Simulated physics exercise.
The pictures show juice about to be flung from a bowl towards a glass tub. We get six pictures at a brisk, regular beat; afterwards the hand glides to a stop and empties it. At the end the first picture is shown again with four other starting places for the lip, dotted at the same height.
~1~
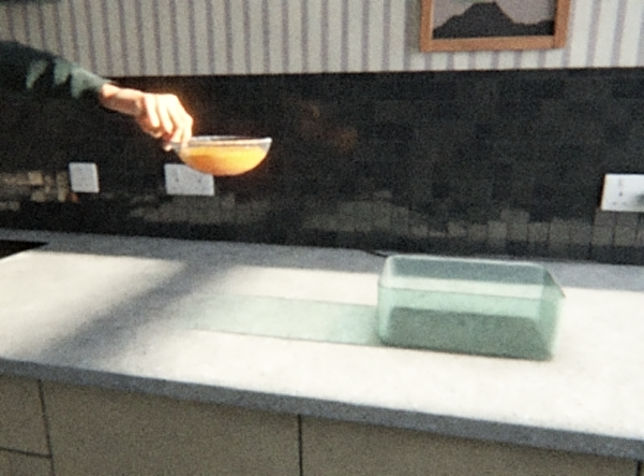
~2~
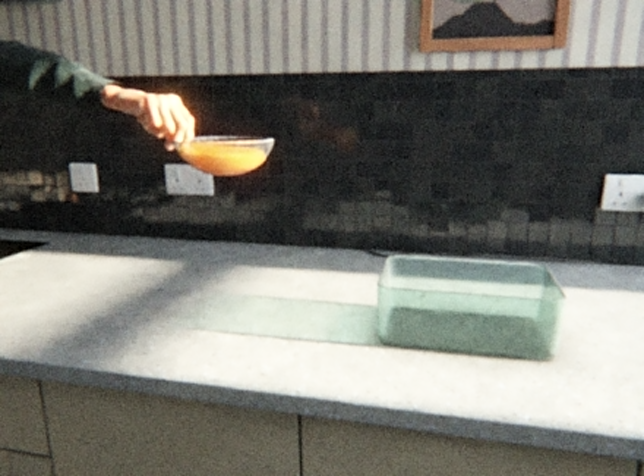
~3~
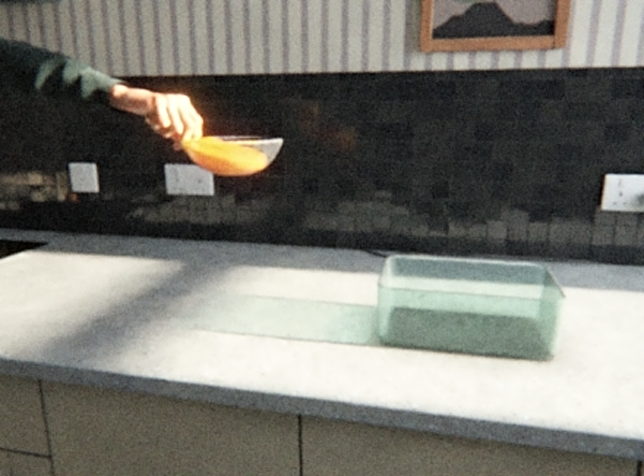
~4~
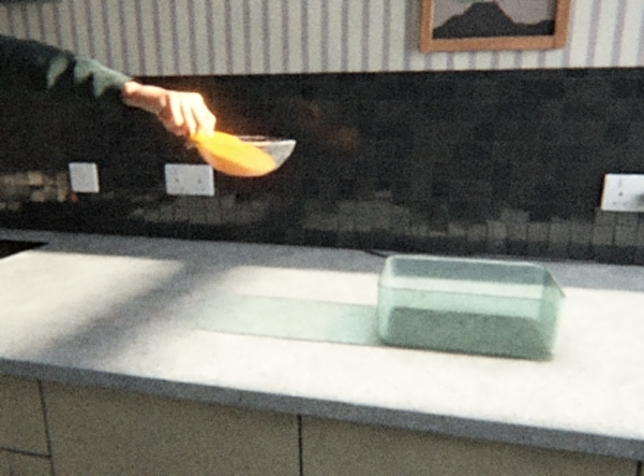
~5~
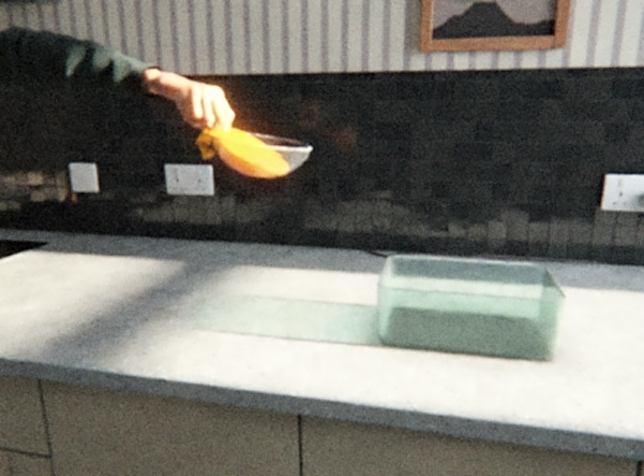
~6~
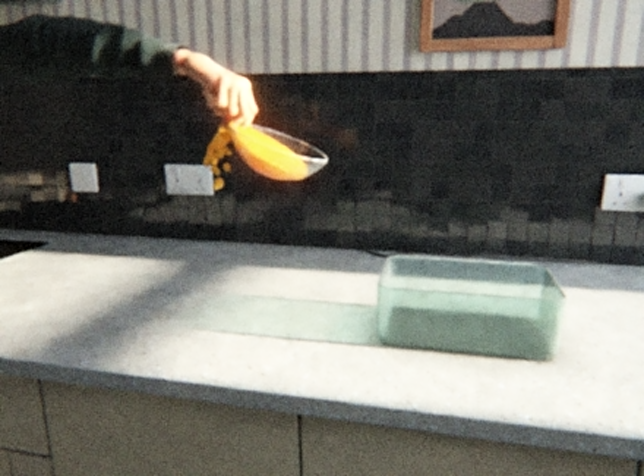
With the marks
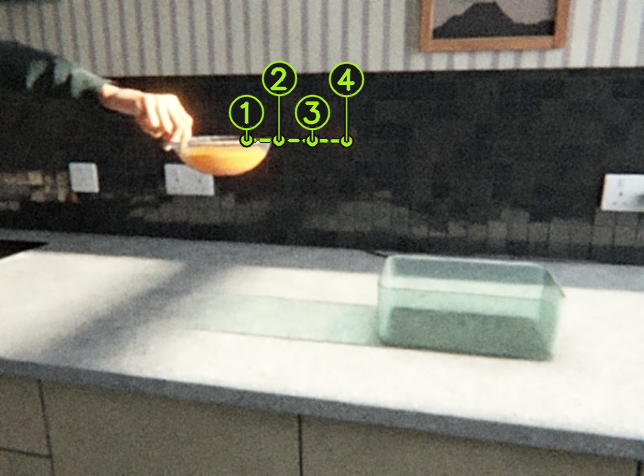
A hand in a dark green sleeve holds a clear bowl of bright orange juice at the upper left, above a pale kitchen counter seen from the front and slightly above. A greenish glass tub sits at right before dark tiles, white sockets, striped wallpaper and a framed picture. The hand moves the bowl rightward, tilting it as juice slips over its left rim, while the camera stays still.
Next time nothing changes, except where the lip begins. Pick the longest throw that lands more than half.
The answer is dot 1.
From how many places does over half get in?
All four.
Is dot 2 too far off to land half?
No, that is safe.
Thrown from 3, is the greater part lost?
No, not at all.
In lime, 1 at (246, 140); 2 at (279, 140); 3 at (312, 140); 4 at (346, 141).
With 1, about 65 % lands in the tub, 24 % falls short and 10 % goes beside or beyond.
With 2, about 74 % lands in the tub, 13 % falls short and 12 % goes beside or beyond.
With 3, about 78 % lands in the tub, 13 % falls short and 9 % goes beside or beyond.
With 4, about 80 % lands in the tub, 12 % falls short and 8 % goes beside or beyond.
